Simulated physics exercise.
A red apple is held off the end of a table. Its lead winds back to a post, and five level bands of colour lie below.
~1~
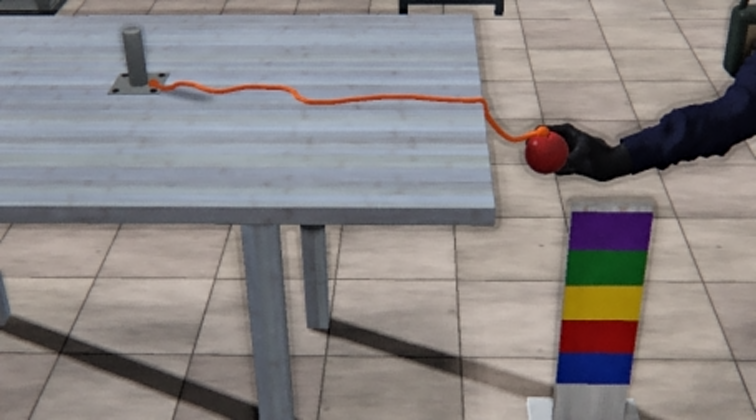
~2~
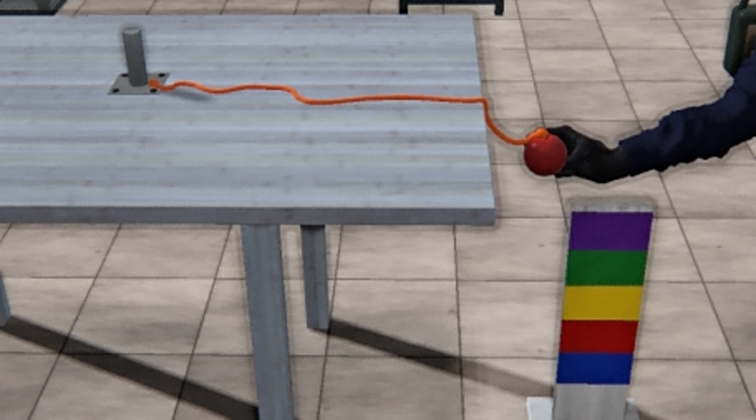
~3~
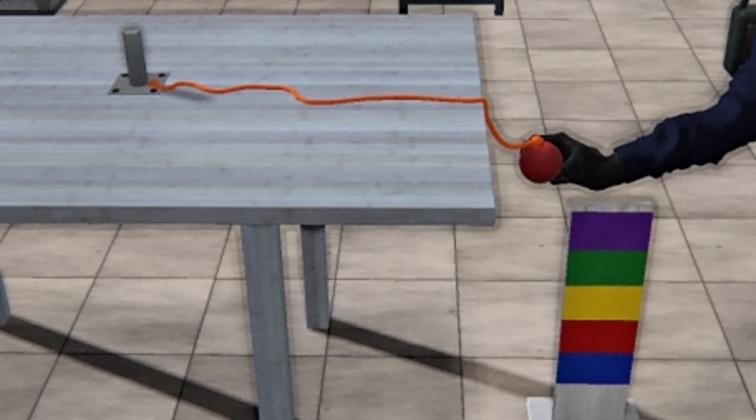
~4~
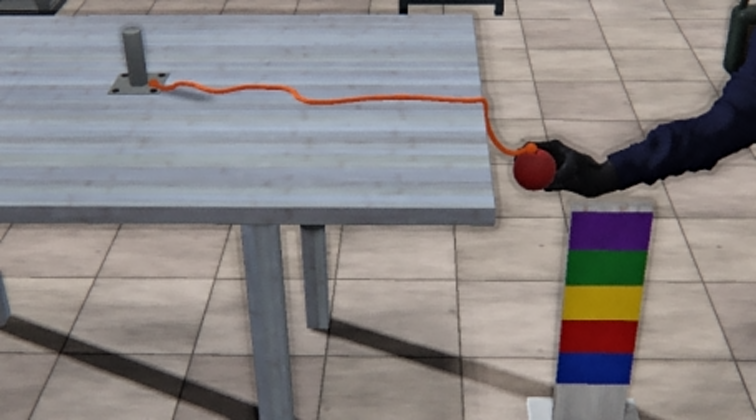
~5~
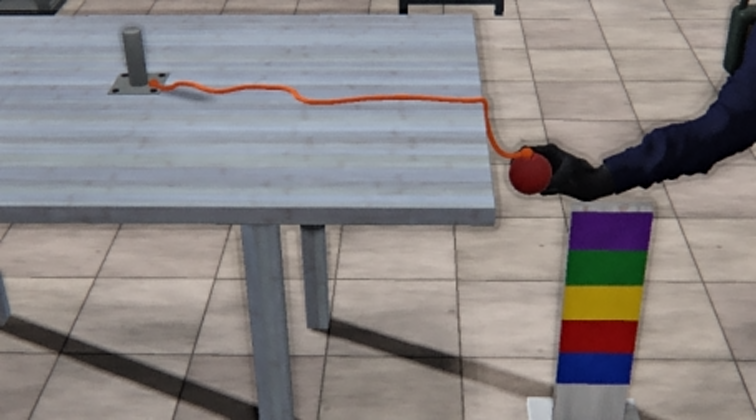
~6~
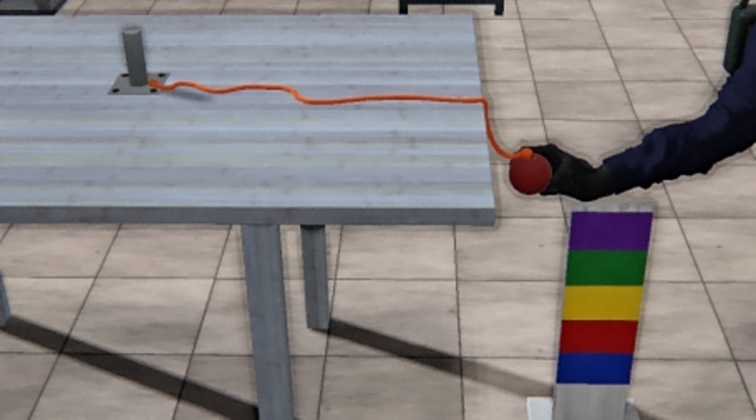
Beyond the table's right end, a gloved hand slightly lowers a corded red ball leftward.
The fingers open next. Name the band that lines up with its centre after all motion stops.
Purple.
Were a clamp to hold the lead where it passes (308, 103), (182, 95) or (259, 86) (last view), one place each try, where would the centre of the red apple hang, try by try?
Taking them in turn, I'd expect around (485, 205), (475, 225) and finally (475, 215).
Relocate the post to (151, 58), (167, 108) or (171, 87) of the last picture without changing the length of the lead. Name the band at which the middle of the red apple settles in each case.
Result 1: Purple. Result 2: Green. Result 3: Green.
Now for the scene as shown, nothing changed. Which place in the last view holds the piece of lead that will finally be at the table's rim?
It's the point at about (451, 100).
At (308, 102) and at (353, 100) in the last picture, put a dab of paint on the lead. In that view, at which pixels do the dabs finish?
First one: (343, 95); second one: (387, 97).
Soon after, apple near (479, 231); level with purple.
After that, apple near (502, 231); level with purple.
In the end, apple near (475, 232); level with purple. Its middle rests at the purple band.
